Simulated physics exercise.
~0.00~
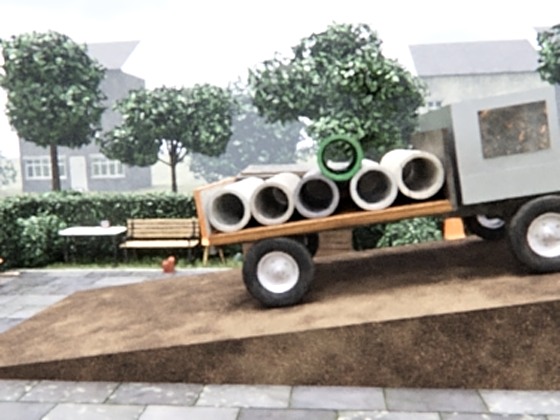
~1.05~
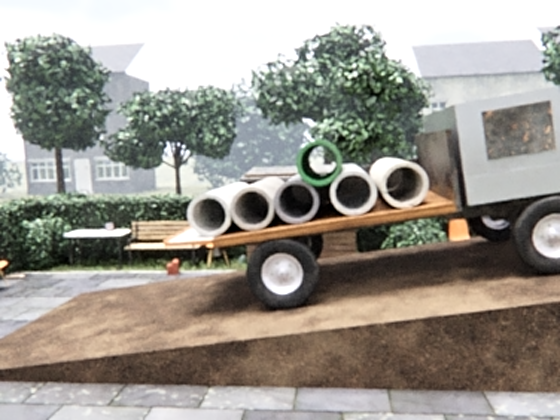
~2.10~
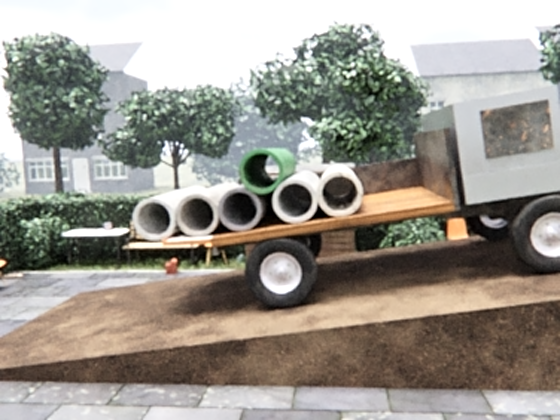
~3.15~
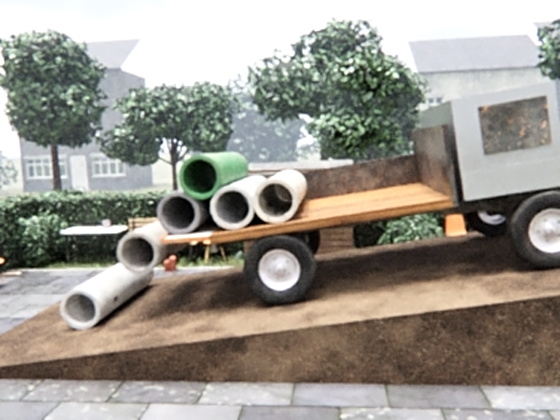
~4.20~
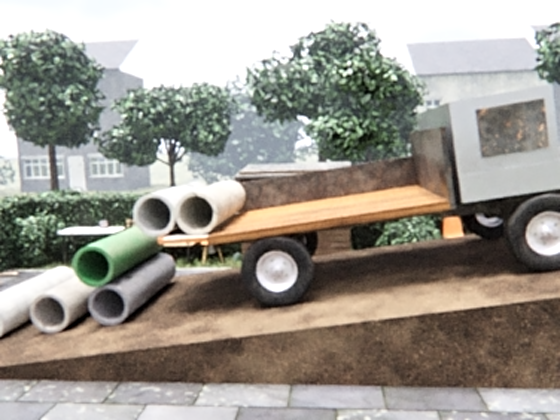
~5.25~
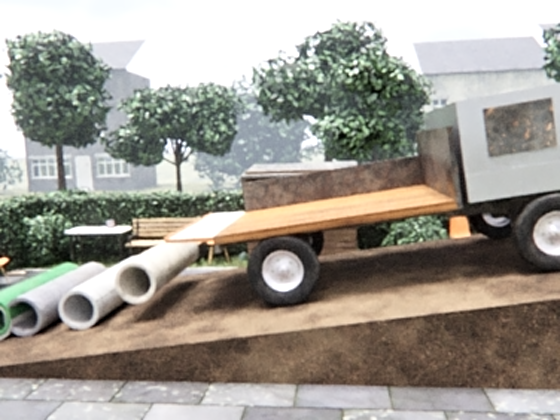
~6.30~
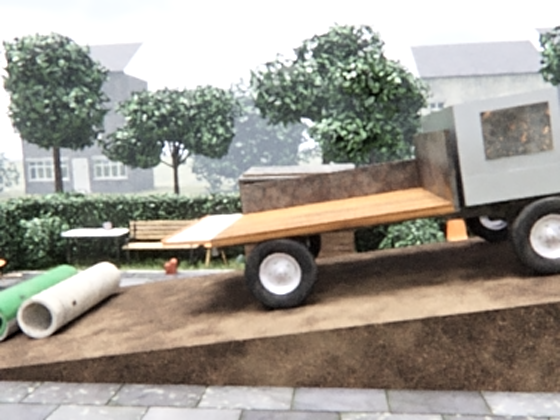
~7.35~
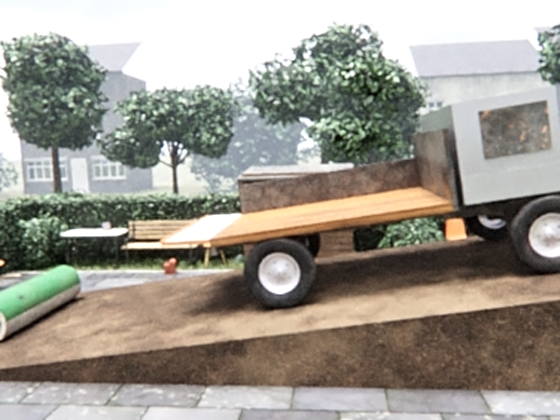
A green pipe rode on top of a row of concrete pipes in a truck's sloping bed as the tailgate dropped, then they all rolled left off the back, and the green one ended up on the ground at the far left.
